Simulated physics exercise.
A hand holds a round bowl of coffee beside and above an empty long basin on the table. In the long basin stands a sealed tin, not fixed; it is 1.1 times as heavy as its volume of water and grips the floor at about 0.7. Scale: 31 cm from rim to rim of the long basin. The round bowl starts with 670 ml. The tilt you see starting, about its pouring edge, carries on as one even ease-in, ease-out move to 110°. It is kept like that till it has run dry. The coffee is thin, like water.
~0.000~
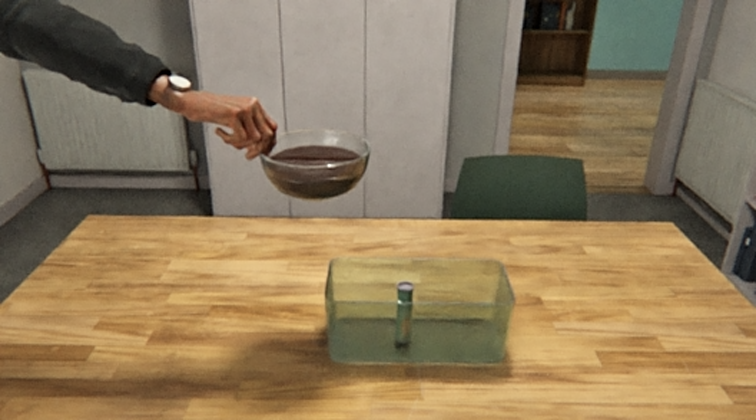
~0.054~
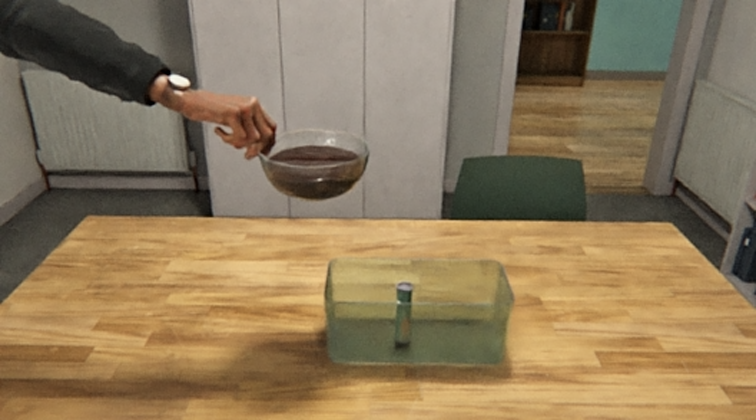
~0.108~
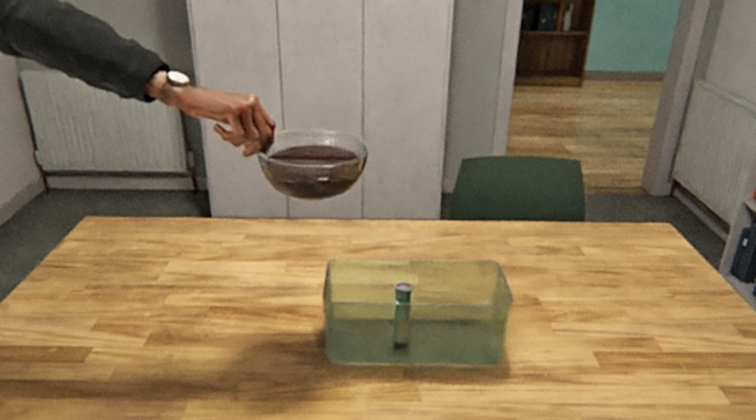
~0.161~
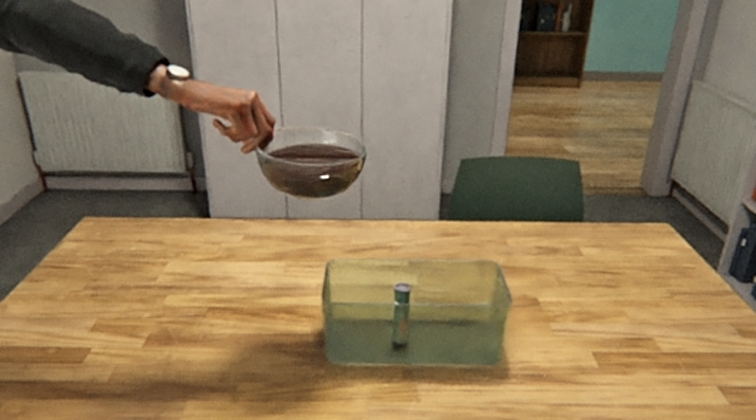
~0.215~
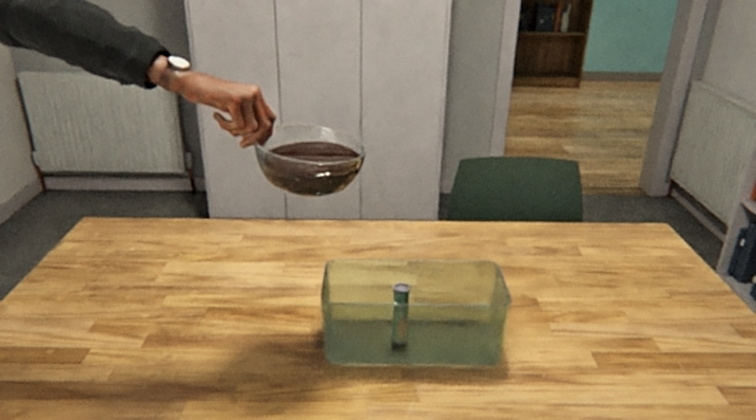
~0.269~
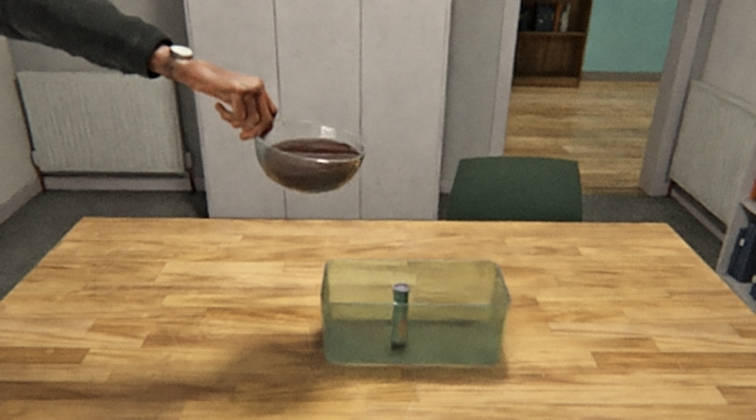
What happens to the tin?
It stays up.
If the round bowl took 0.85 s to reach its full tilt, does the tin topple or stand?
The tin topples.
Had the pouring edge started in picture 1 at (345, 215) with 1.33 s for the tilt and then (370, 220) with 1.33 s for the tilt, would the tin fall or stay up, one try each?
First it falls; then it keeps standing.
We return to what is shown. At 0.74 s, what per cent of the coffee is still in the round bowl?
Near 54 in a hundred.
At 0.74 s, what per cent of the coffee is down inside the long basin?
About 3 per cent.
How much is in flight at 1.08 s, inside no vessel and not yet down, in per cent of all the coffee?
Some 24 per cent.
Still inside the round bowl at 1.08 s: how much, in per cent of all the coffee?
Near 1 in a hundred.
After 0.74 s the tilt is 64° and 53 per cent is still to pour; the tin stands where it began.
After 1.08 s the tilt is 101° and 1 per cent is still to pour; the tin stands where it began.
After 1.44 s the tilt is 110° and 0 per cent is still to pour; the tin stands where it began.
After 1.83 s the tilt is 110° and 0 per cent is still to pour; the tin stands where it began.
In the end the tin stands where it began.
